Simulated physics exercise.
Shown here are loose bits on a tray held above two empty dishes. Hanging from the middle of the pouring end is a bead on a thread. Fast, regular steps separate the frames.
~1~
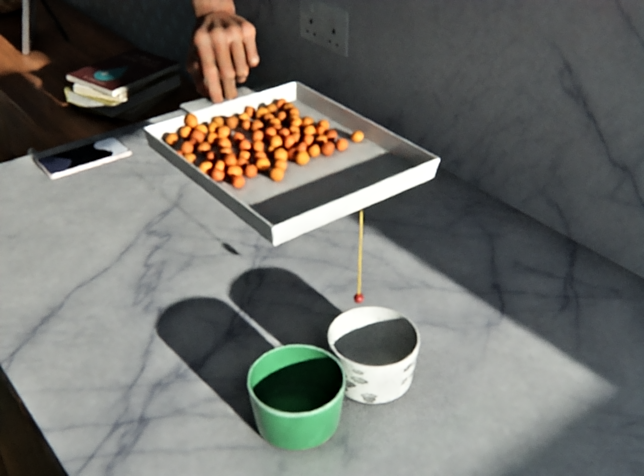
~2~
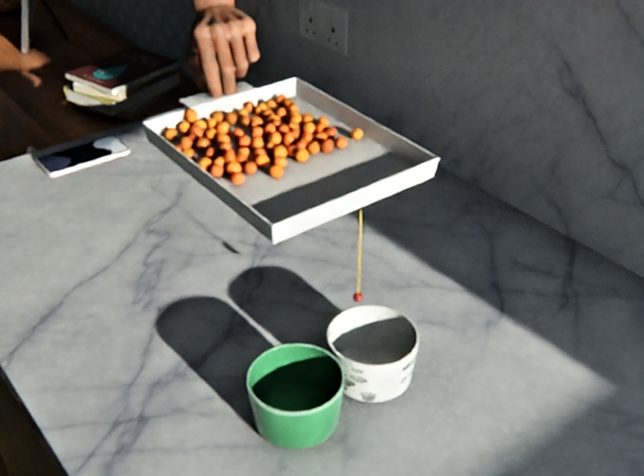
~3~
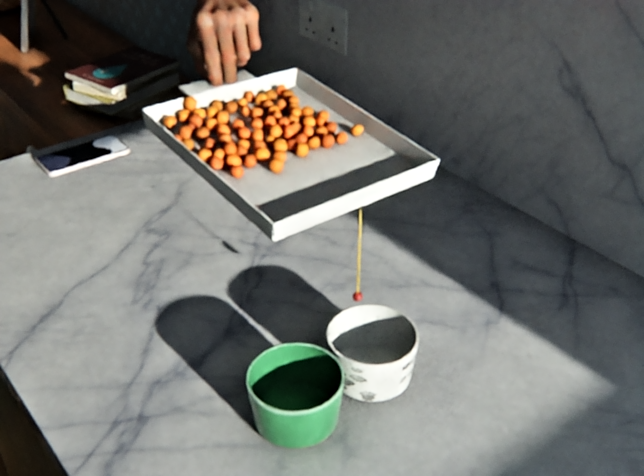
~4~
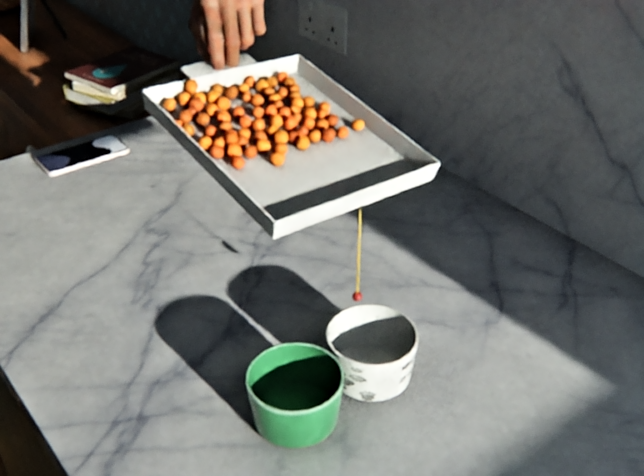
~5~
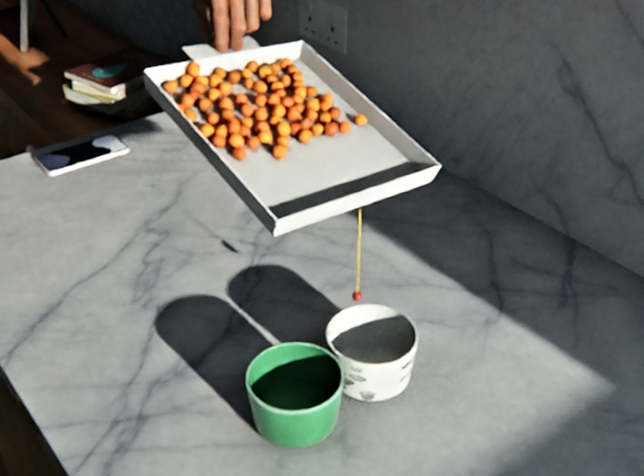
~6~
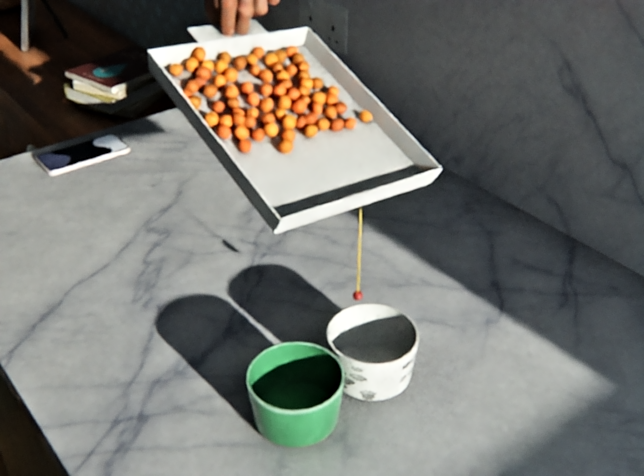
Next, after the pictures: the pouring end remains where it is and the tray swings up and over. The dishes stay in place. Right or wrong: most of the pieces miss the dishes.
Right.
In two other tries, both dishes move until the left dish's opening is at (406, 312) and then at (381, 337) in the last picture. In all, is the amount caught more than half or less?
Together the dishes get beyond half first, then beyond half.
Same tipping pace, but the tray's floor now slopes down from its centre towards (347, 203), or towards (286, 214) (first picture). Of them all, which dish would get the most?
Tilt 1: Right-side dish. Tilt 2: Left-side dish.
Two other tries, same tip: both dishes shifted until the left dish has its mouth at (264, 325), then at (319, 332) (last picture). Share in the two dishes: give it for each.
0 %, then 20 %.
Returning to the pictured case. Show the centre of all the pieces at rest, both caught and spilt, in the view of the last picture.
Last view, centre at rest - approx. (451, 340).
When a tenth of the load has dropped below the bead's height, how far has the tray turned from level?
About 80° of tilt.
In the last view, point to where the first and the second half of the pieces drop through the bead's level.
Earlier half at (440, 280), later half at (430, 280).
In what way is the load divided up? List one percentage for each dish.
In per cent, left near 0 and right near 10.
Shortly afterwards, tray tipped steeply; all but a few on the tray; only a few outside both; a little in the air.
Next, tray tipped past a quarter turn; the bulk on the tray; near a quarter outside both; only a few in the air.
Some moments later, tray tipped past a quarter turn; a little in the right dish; the bulk outside both.
In the end, tray tipped past a quarter turn; none at all in the left dish; a little in the right dish; the bulk outside both.
